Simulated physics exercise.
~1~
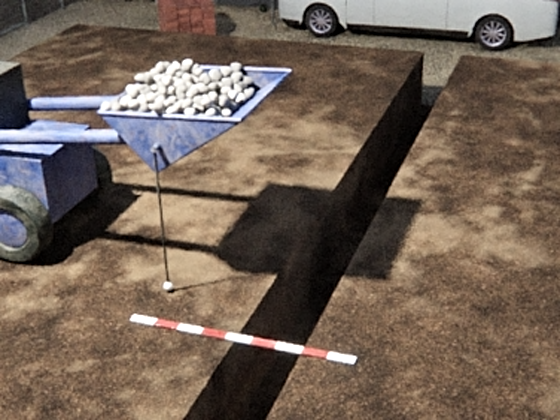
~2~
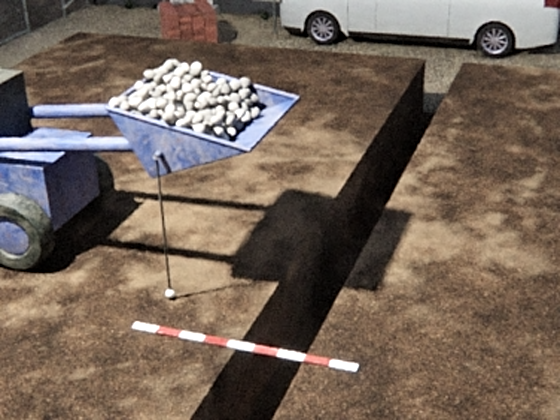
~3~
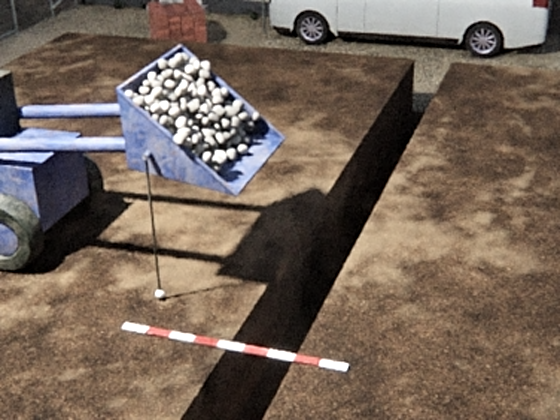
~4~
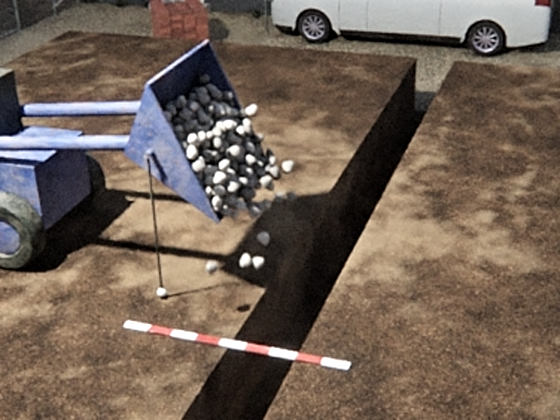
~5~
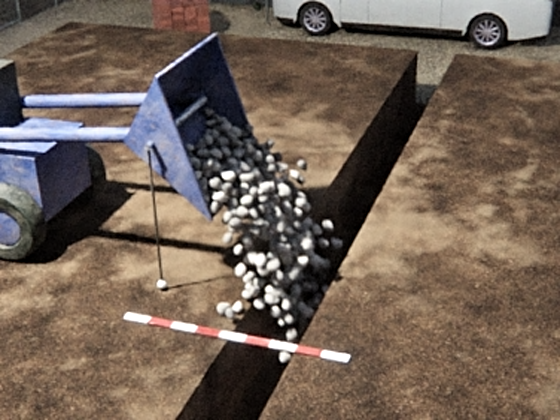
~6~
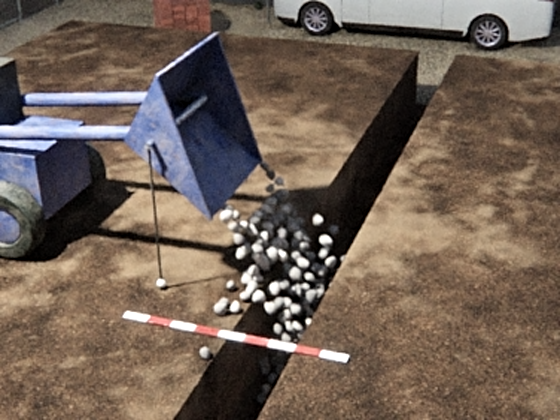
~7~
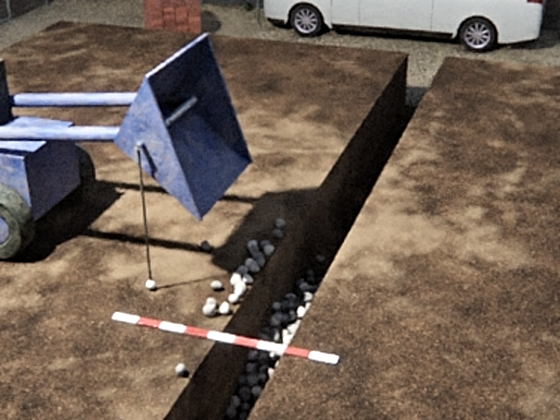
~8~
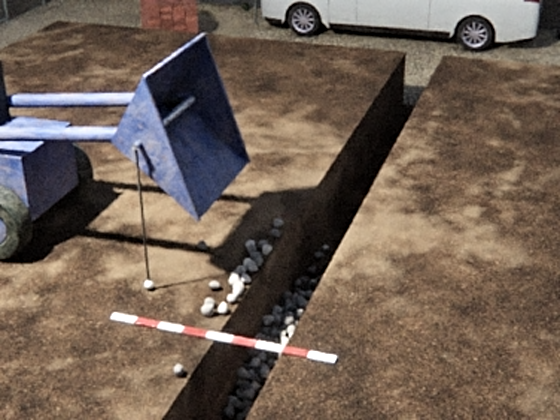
Blue loader bucket tipping forward and pouring pale cobbles into a narrow trench, a few stones left lying on the near edge.
